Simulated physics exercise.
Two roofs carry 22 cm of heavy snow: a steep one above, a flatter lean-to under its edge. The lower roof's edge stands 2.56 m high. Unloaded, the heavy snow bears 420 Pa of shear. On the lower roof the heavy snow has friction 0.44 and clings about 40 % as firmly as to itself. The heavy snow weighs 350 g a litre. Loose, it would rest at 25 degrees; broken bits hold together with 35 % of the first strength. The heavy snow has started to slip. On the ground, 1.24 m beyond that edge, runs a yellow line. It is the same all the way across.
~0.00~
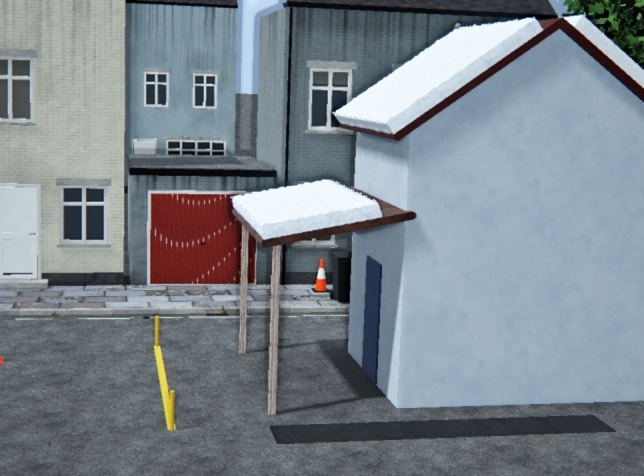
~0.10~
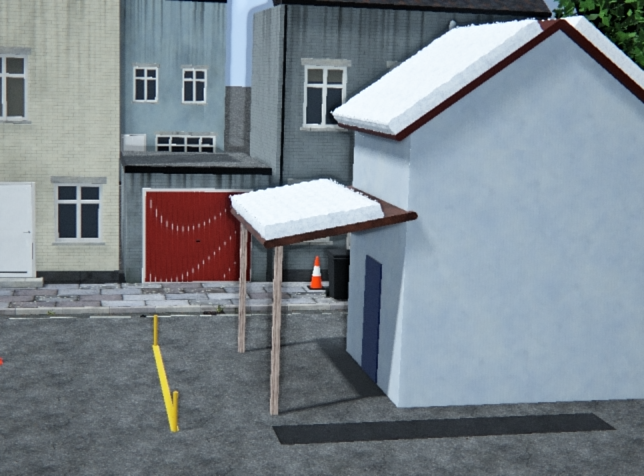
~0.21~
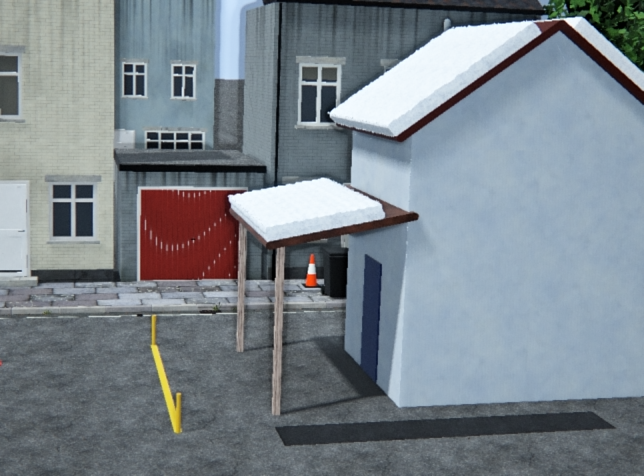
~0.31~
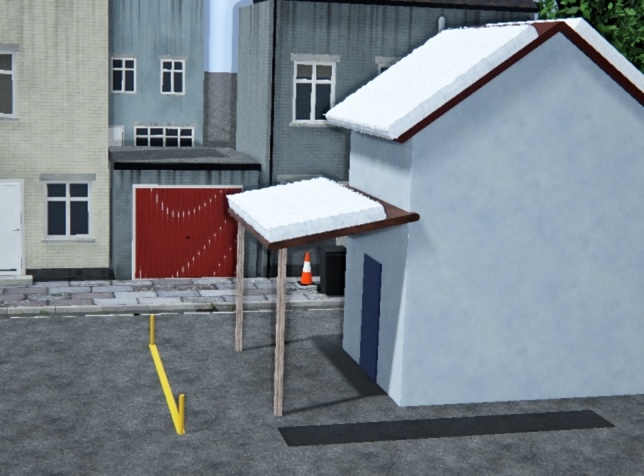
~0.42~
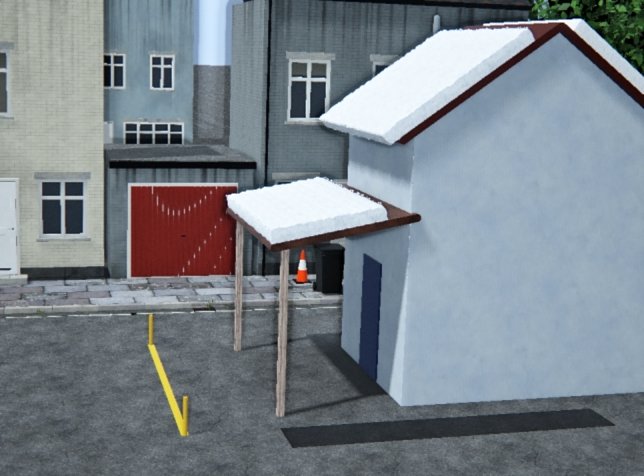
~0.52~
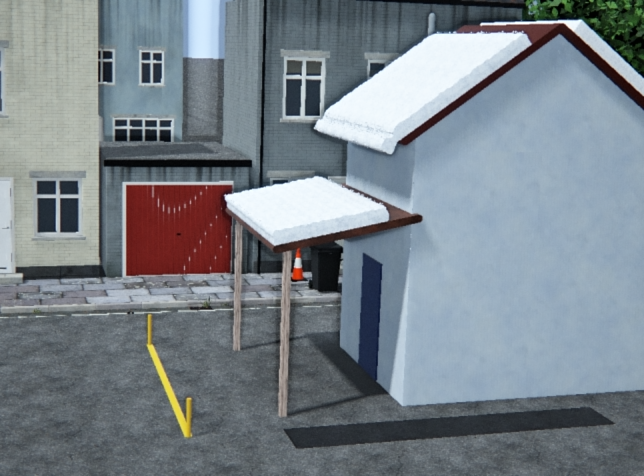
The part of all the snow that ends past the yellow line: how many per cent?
Expect roughly 16 %.
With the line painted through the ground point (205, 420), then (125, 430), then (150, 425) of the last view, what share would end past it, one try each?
In turn about 25 %, 4 %, 9 %.
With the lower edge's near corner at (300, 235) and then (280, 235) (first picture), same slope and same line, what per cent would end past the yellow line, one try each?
In turn about 30 %, 25 %.
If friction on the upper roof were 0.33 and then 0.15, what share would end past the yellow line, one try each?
In that order: 30 %, 45 %.
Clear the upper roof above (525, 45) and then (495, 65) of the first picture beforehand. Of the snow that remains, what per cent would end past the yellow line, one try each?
In that order: 10 %, 2 %.
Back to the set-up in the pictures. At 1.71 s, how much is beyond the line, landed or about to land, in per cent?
Some 0 per cent.
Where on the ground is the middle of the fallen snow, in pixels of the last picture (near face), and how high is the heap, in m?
Around (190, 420); it stands about 0.2 m.
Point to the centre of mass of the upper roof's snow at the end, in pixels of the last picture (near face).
Around (259, 314).
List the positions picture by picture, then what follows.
Foremost bit of the heavy snow at (392, 129), in the first frame.
Foremost bit of the heavy snow at (393, 130), its middle shifted 9 mm, in the second frame.
Foremost bit of the heavy snow at (393, 133), its middle shifted 3.8 cm, 1 % of it past the upper edge, in one piece, in the third frame.
Foremost bit of the heavy snow at (392, 136), its middle shifted 8.6 cm, 3 % of it past the upper edge, in one piece, in the fourth frame.
Foremost bit of the heavy snow at (390, 133), its middle shifted 16 cm, 6 % of it past the upper edge, in one piece, in the fifth frame.
Foremost bit of the heavy snow at (385, 139), its middle shifted 25 cm, 10 % of it past the upper edge, cracking, in the sixth frame.
After 1.07 s, none is below the lower edge and 0 % is past the line.
After 1.71 s, none is below the lower edge and 0 % is past the line.
After 2.36 s, 15 % is below the lower edge and 0 % is past the line.
After 3.00 s, 37 % is below the lower edge and 15 % is past the line.
After 4.00 s, 38 % is below the lower edge and 16 % is past the line.
